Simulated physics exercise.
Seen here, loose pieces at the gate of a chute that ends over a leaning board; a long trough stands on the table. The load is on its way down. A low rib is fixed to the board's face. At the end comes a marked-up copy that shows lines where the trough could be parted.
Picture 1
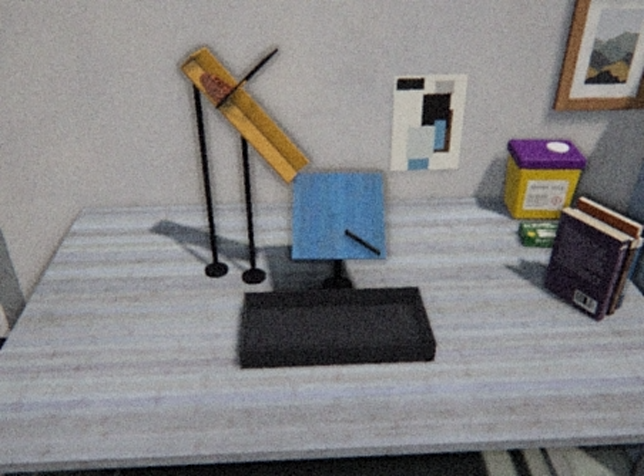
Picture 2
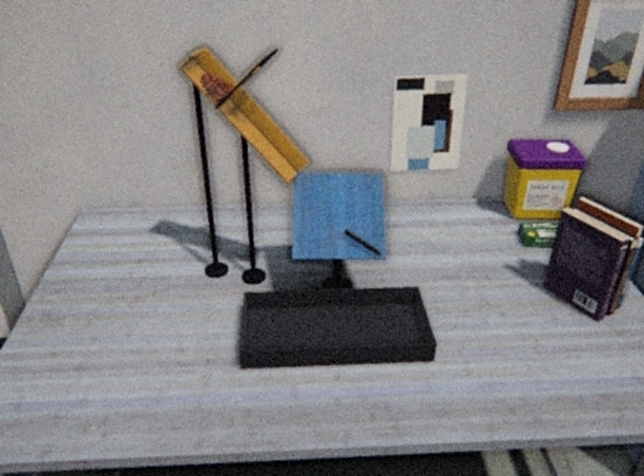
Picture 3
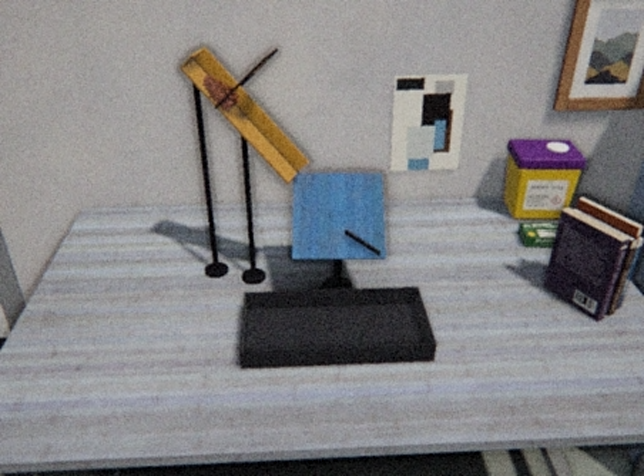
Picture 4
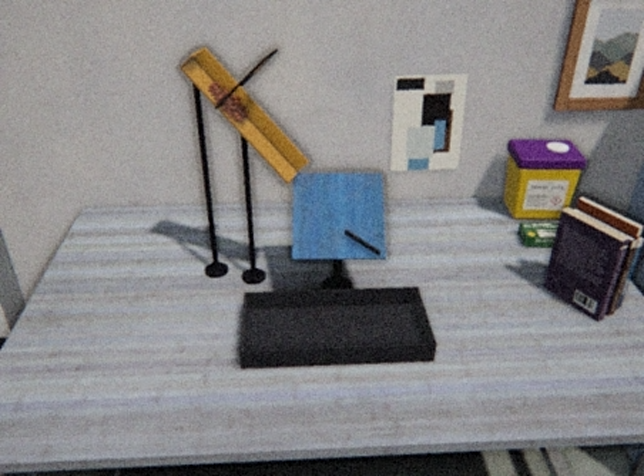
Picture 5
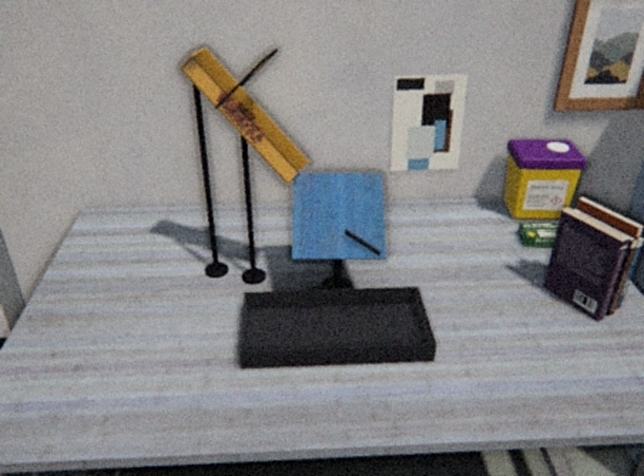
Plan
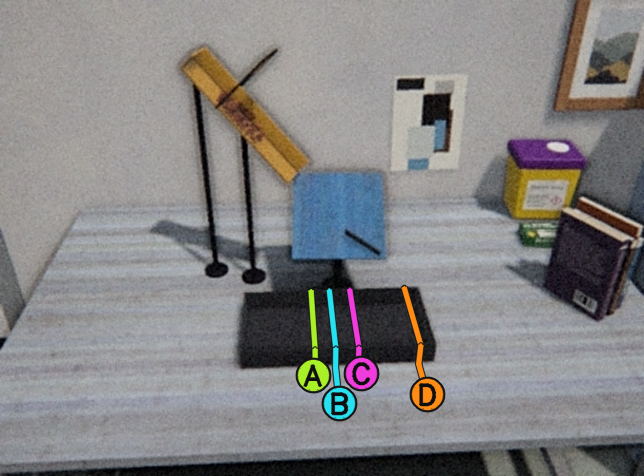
A small clump of reddish-brown pieces slides down a steep yellow wooden chute on thin black stands, starting beside a dark slanted rod and moving a short way down to the right. The fixed view looks slightly down on a pale striped table against a grey wall. Below the chute stand a tilted blue board and an empty black trough, with dark books and a purple-lidded yellow tub at right.
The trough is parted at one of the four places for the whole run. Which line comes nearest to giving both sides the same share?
The answer is line C.
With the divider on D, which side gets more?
The left side.
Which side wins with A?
The right side.
On the marked copy, line A crosses the front rim at (315, 348); line B crosses the front rim at (335, 347); line C crosses the front rim at (358, 347); line D crosses the front rim at (420, 344).
With A, of what is caught, just a few on the left of the divider, almost all on the right.
With B, of what is caught, about a tenth on the left of the divider, the larger part on the right.
With C, of what is caught, roughly a third on the left of the divider, roughly two thirds on the right.
With D, of what is caught, almost all on the left of the divider, about a tenth on the right.
